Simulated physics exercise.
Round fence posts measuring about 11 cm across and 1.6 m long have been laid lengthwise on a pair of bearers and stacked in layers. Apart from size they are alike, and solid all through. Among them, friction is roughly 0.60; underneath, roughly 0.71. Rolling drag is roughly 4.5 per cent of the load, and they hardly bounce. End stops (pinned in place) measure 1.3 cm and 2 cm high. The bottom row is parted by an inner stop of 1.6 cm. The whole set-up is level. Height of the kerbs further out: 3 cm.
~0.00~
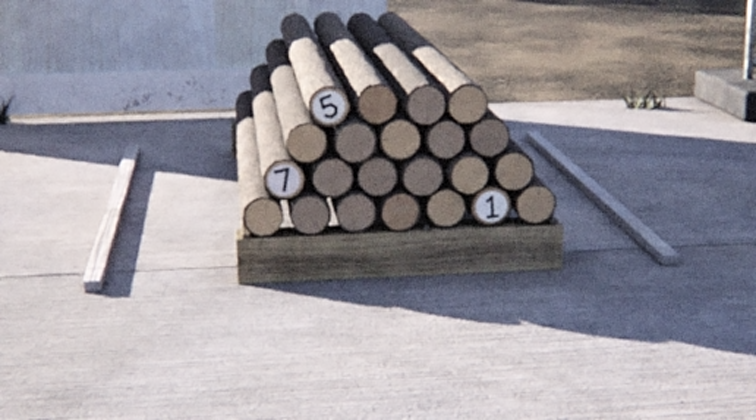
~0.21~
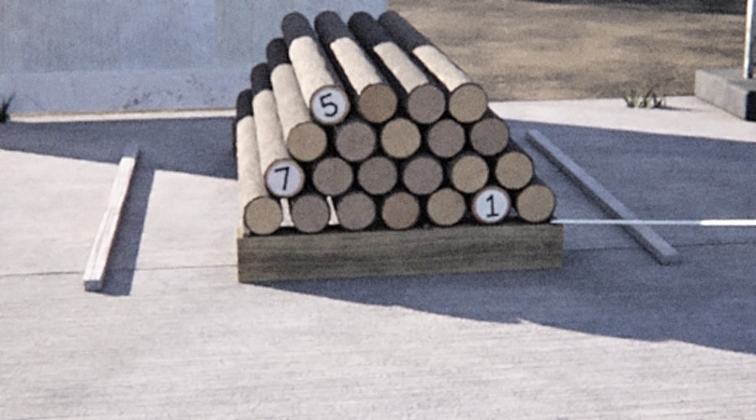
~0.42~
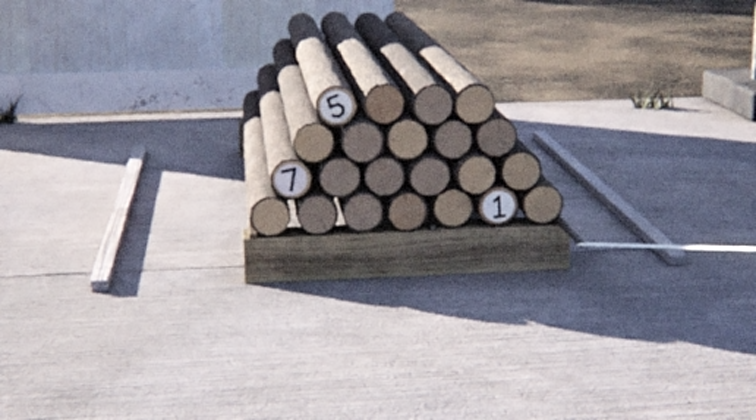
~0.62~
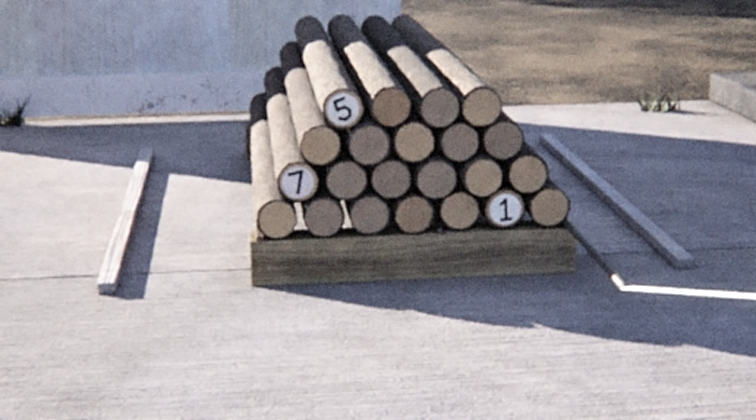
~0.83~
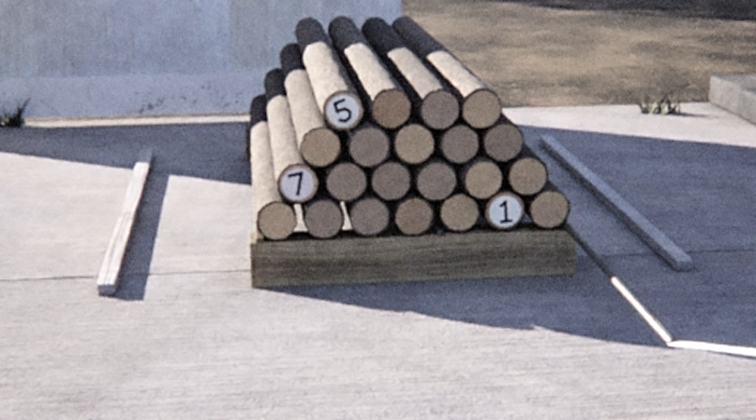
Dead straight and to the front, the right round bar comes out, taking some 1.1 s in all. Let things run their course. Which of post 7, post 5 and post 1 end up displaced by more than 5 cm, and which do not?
Post 7 - not displaced; post 5 - not displaced; post 1 - displaced.
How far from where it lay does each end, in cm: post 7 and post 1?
Post 7 ends 0 cm away, and post 1 ends 15 cm away.
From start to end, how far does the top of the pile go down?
About 0 cm.
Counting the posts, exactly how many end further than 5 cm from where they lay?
Count: 8.
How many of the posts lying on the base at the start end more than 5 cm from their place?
That number comes to 2.
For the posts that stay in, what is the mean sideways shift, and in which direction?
They end up about 5 cm further right on average.
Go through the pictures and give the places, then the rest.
In the first picture, 22 posts, 7 on the base, highest (377, 104); no. 7 (284, 180), no. 5 (329, 107), no. 1 (491, 207); left batten (1.3 cm) (246, 234); right round bar (2 cm) (554, 218); inner round bar (1.6 cm) (427, 225); kerbs (92, 280) and (670, 253).
In the second picture, the right round bar has not moved yet, at (555, 218); the rest still; bottom ones (263, 216) (311, 214) (356, 212) (401, 211) (446, 208) (491, 205) (537, 204).
In the third picture, the right round bar is 20 cm out, at (582, 240); the rest still.
In the fourth picture, the right round bar is 52 cm out, at (625, 284); the rest still.
In the fifth picture, the right round bar is 86 cm out, at (674, 338); the rest still; no. 7 (298, 184), no. 5 (343, 111), no. 1 (505, 211).
After 1.71 s, 1 now displaced over 5 cm; no. 7 in place; no. 5 in place; no. 1 in place.
After 2.05 s, 4 now displaced over 5 cm; no. 7 in place; no. 5 in place; no. 1 in place.
After 3.17 s, 8 now displaced over 5 cm; no. 7 in place; no. 5 in place; no. 1 14 cm right.
In the end, by 3.8 s, 8 moved over 5 cm; not one over the kerbs; no. 7 in place; no. 5 in place; no. 1 14 cm right; top of the pile 51 cm high, from 51 cm.
